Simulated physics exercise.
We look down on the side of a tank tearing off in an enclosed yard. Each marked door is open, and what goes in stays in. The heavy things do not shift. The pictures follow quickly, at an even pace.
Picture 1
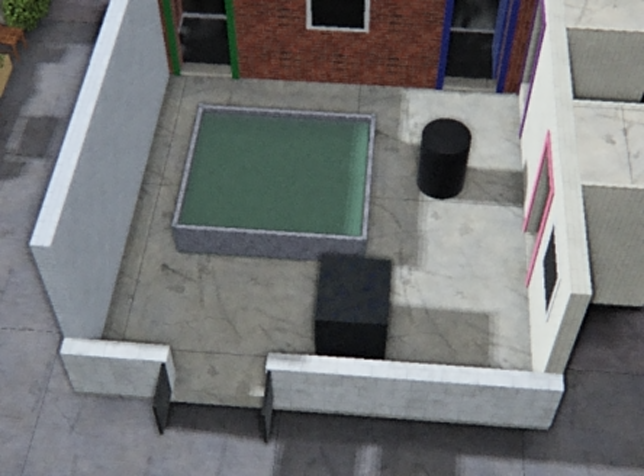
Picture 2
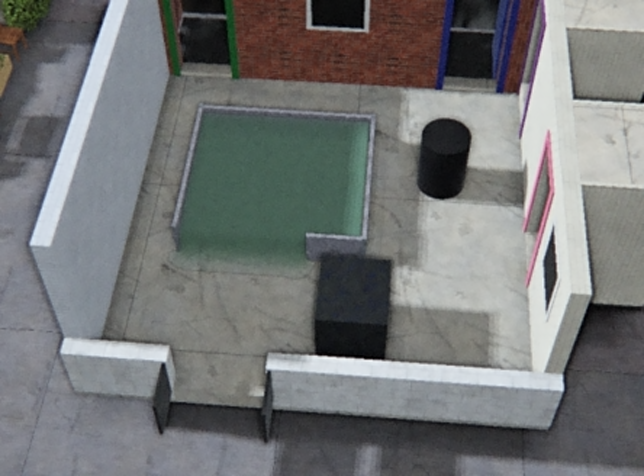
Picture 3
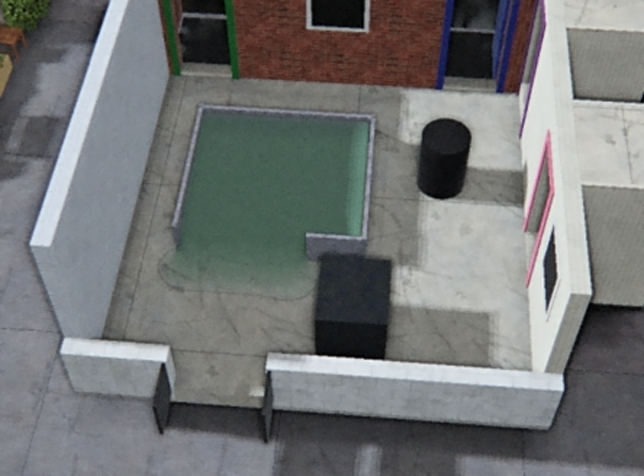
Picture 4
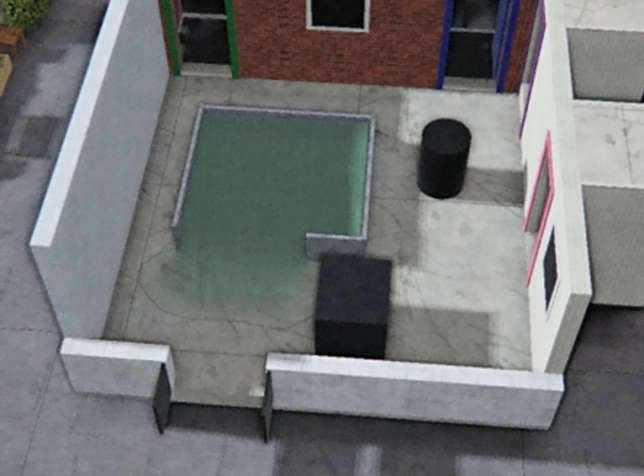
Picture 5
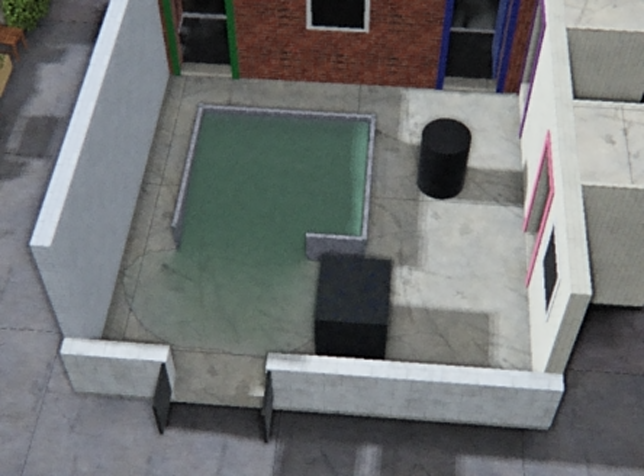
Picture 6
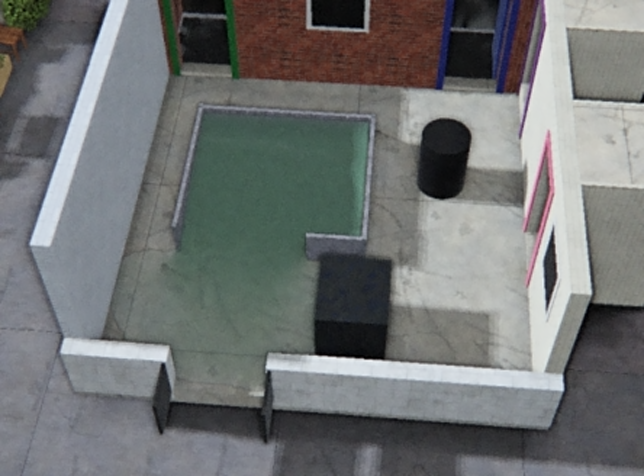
In a walled yard beside a brick building, green water sits still in a raised square tank near a black cylinder and a black block. Most of the tank's front side comes away, and water pours through the gap, spreading forward across the paving and past the block toward the front wall's opening.
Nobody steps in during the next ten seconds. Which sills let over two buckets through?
One by one: The blue door admits no more than that; the pink door admits no more than that; the purple door admits no more than that; the green door lets in a lot.
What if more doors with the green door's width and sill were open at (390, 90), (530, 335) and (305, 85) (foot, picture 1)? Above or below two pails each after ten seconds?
One after the other: Takes less, holds, lets less in.
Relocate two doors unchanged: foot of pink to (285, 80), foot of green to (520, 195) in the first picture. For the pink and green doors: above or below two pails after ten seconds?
Then: Pink stays under; green stays under.
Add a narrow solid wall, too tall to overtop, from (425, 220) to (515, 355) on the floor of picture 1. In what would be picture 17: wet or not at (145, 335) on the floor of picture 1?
Verdict: Under water.
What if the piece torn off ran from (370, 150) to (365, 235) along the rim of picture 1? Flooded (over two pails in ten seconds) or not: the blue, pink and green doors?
In short: Blue door lets more in, pink door takes more, green door holds.
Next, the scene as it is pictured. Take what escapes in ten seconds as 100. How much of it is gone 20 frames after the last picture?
About 50 per cent.
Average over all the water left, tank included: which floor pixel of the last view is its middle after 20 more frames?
At about (251, 250).
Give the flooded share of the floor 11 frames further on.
About 25 per cent.
A moment on, water covers 25 % of the floor; the blue door not reached, the pink door not reached, the purple door not reached, the green door not reached.
Next, water covers 25 % of the floor; the blue door not reached, the pink door not reached, the purple door not reached, the green door not reached.
Then, water covers 35 % of the floor; the blue door not reached, the pink door not reached, the purple door not reached, the green door not reached.
Later, water covers 60 % of the floor; the blue door not reached, the pink door wet at the sill, nothing in, the purple door not reached, the green door under two buckets in.
In the end, water covers 95 % of the floor; the blue door wet at the sill, nothing in, the pink door wet at the sill, nothing in, the purple door wet at the sill, nothing in, the green door over two buckets in.
